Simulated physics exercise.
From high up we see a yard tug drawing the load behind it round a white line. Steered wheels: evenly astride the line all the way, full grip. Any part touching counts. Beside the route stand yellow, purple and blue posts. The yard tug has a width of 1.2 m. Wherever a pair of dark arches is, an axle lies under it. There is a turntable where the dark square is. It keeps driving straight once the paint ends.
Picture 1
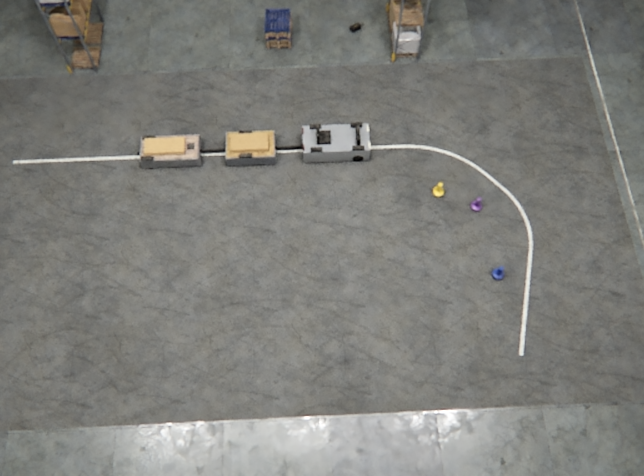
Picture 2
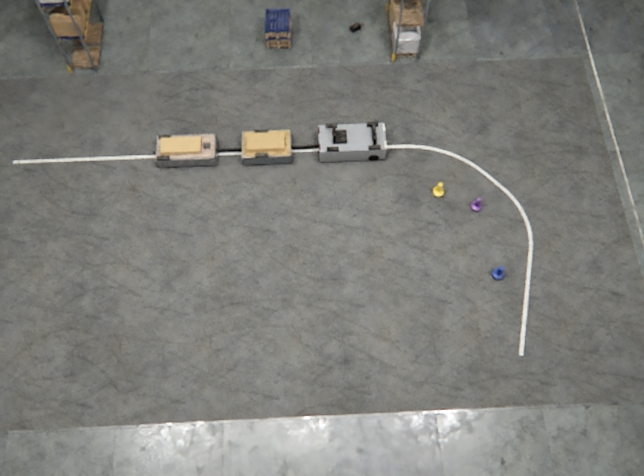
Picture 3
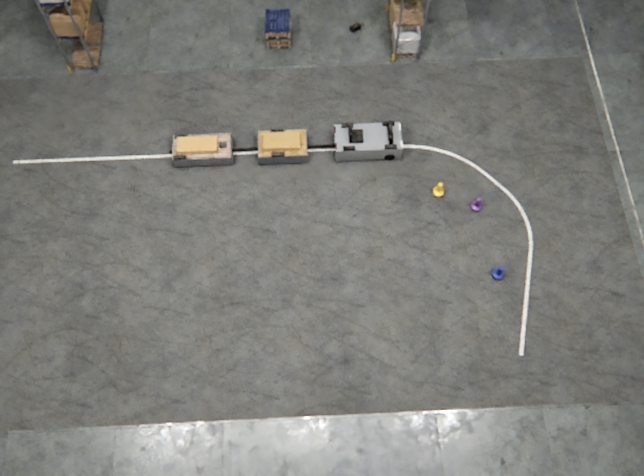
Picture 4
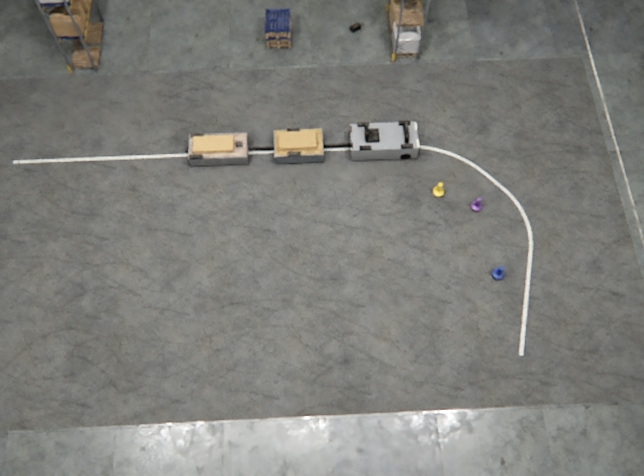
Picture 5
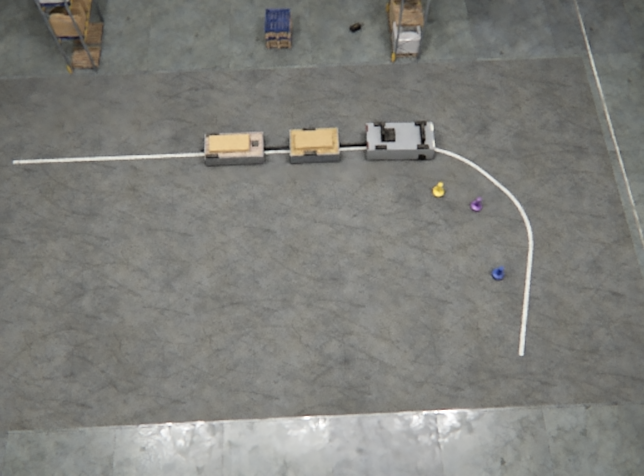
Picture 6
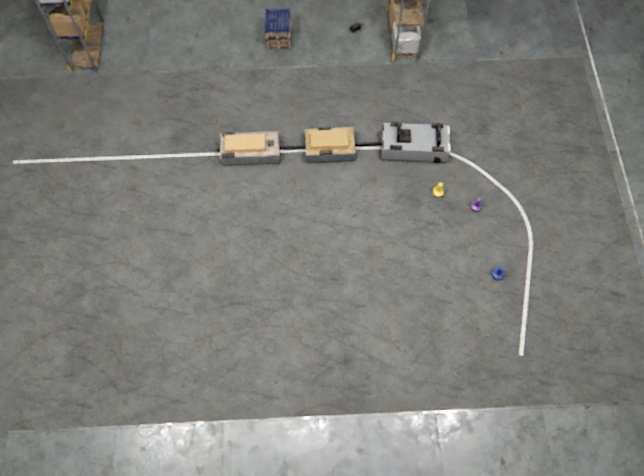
On a grey warehouse floor seen from above, a grey tug pulled two trailers rightward along a white line, passed above none of the coloured posts' bases, and began easing into the curve near the yellow one.
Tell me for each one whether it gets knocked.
Yellow: No; purple: Yes; blue: Yes.
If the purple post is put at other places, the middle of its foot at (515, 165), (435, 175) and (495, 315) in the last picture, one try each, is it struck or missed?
One: Stays safe. Two: Gets hit. Three: Gets hit.
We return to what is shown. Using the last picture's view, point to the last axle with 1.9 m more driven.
Somewhere around pixel (276, 143).
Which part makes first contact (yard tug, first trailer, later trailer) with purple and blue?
Looking at purple, it's the foremost trailer; looking at blue, it's the foremost trailer.
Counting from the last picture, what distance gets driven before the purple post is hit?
The touch comes after about 6.0 m of further driving.
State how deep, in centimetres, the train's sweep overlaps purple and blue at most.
For purple it's 55, and for blue it's 35.
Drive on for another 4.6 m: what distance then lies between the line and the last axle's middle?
Roughly 5 centimetres.
6.4 m further on, the last axle is at (380, 143) of the last picture, 20 cm off the line; the first trailer has hit purple.
9.7 m further on, the last axle is at (450, 166) of the last picture, 90 cm off the line; the first trailer has hit blue.
10.1 m further on, the last axle is at (457, 171) of the last picture, 95 cm off the line; yellow has been passed with 10 cm to spare.
17.1 m further on, the last axle is at (519, 337) of the last picture, 25 cm off the line; 2 of 3 struck in all.
